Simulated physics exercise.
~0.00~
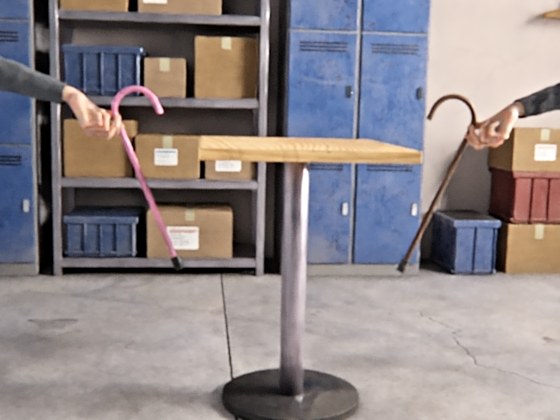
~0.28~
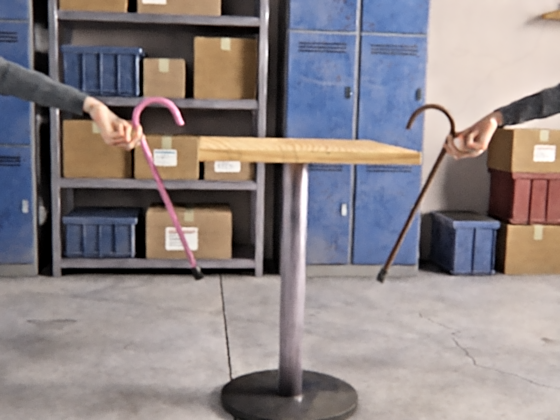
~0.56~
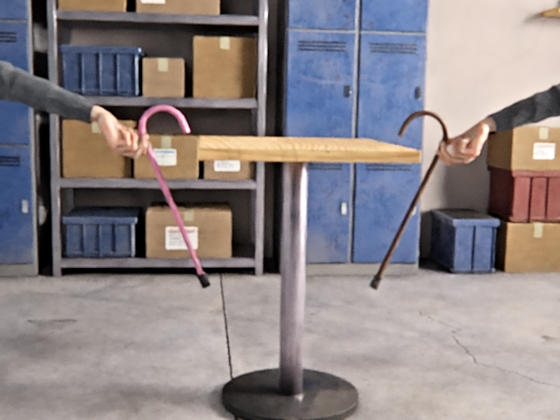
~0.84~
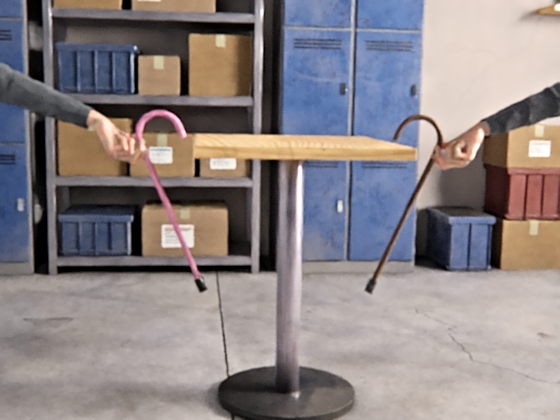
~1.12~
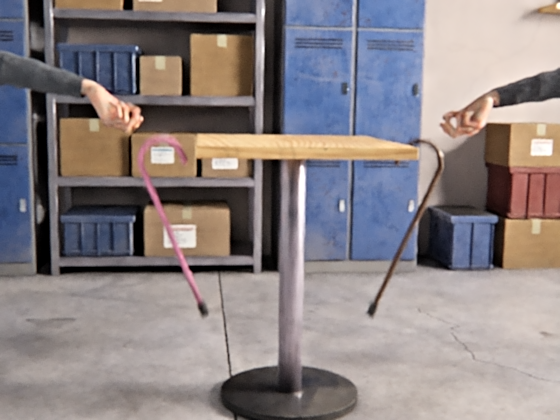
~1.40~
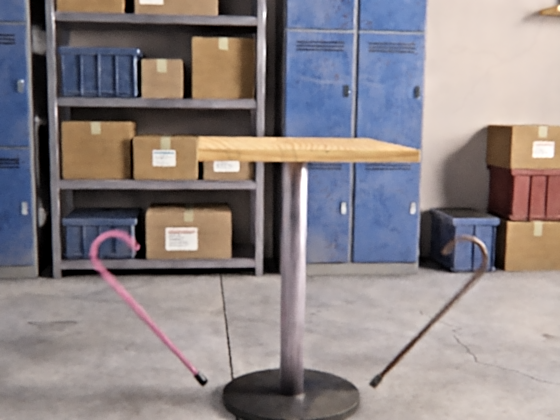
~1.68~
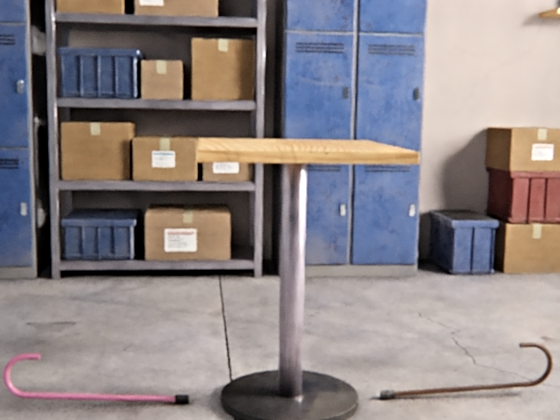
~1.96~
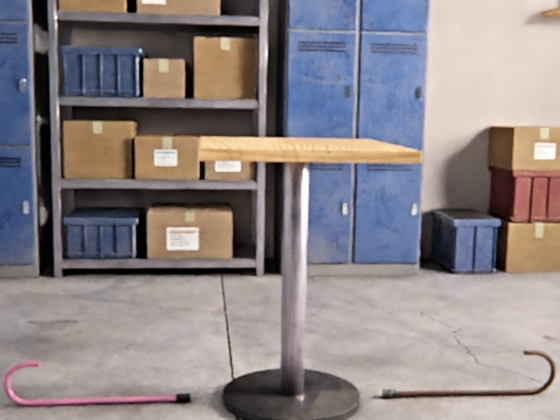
In a storage room with blue lockers and shelves of boxes, a wooden table on a single post stands on a concrete floor. A hand on the left holds a pink cane and a hand on the right holds a brown one, and both bring them in toward the table's opposite ends. The crooks come up close to the edges, with the shafts slanting inward below. Both hands let go and draw back, and neither cane stays up. They drop, tipping outward as they fall, and end lying on the floor on either side of the table base.
